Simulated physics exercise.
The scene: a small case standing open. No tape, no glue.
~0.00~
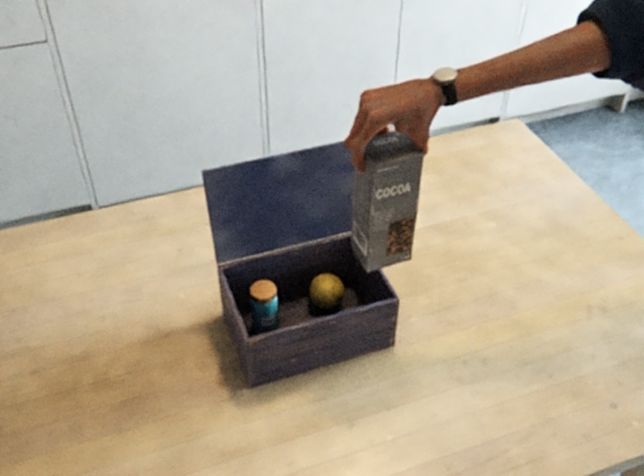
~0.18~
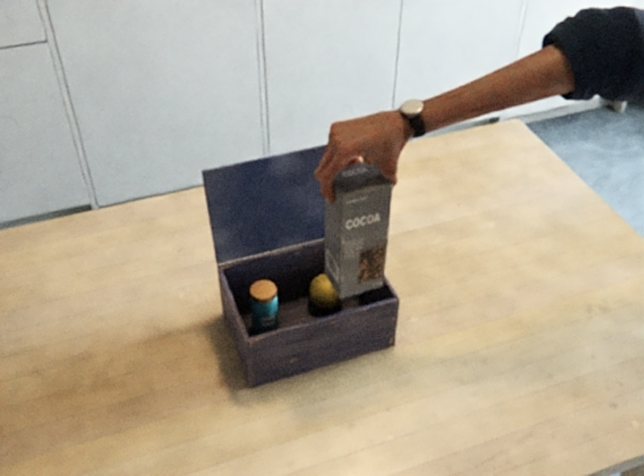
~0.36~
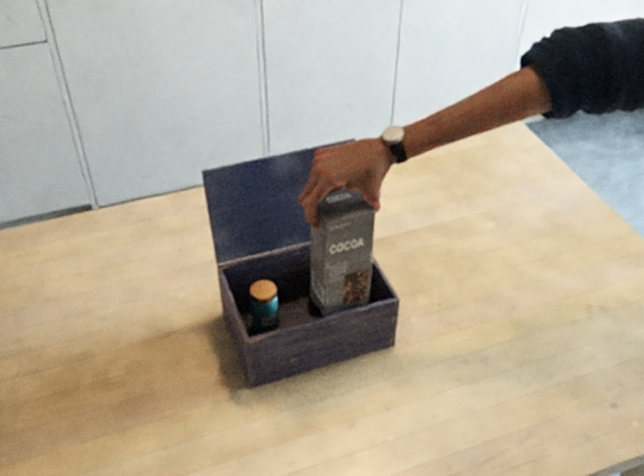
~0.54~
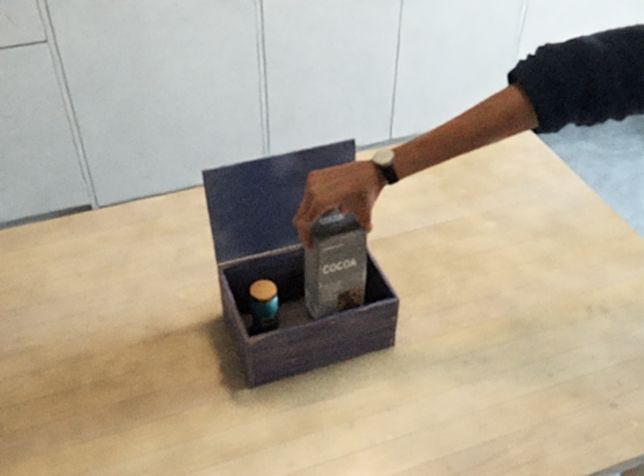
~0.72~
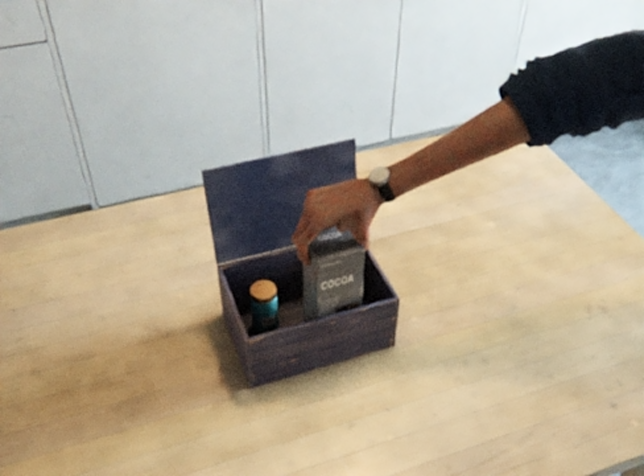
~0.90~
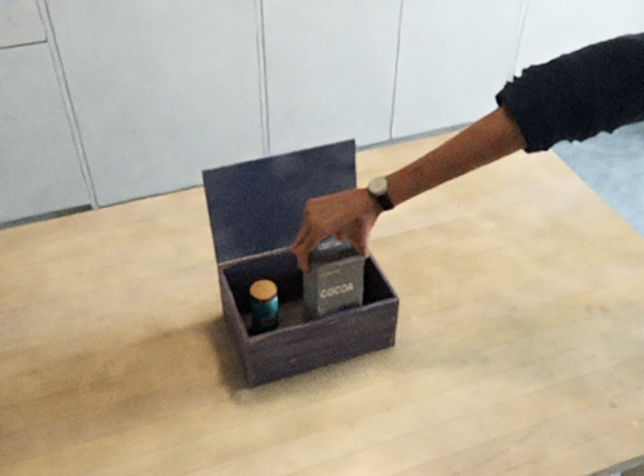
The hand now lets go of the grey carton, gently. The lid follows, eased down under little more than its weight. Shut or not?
Here the lid will not close.
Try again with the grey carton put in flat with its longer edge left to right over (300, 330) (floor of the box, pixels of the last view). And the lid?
Then it closes.
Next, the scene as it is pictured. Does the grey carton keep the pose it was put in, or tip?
The grey carton stays as placed.
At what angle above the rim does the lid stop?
About 45°.
After 2.00 s, lid starting down.
After 2.30 s, lid 73° above the rim.
After 2.50 s, lid 56° above the rim.
In the end (3.1 s), lid 47° above the rim; all 3 unmoved. At the end, from the last picture's camera, grey carton near (332, 297).
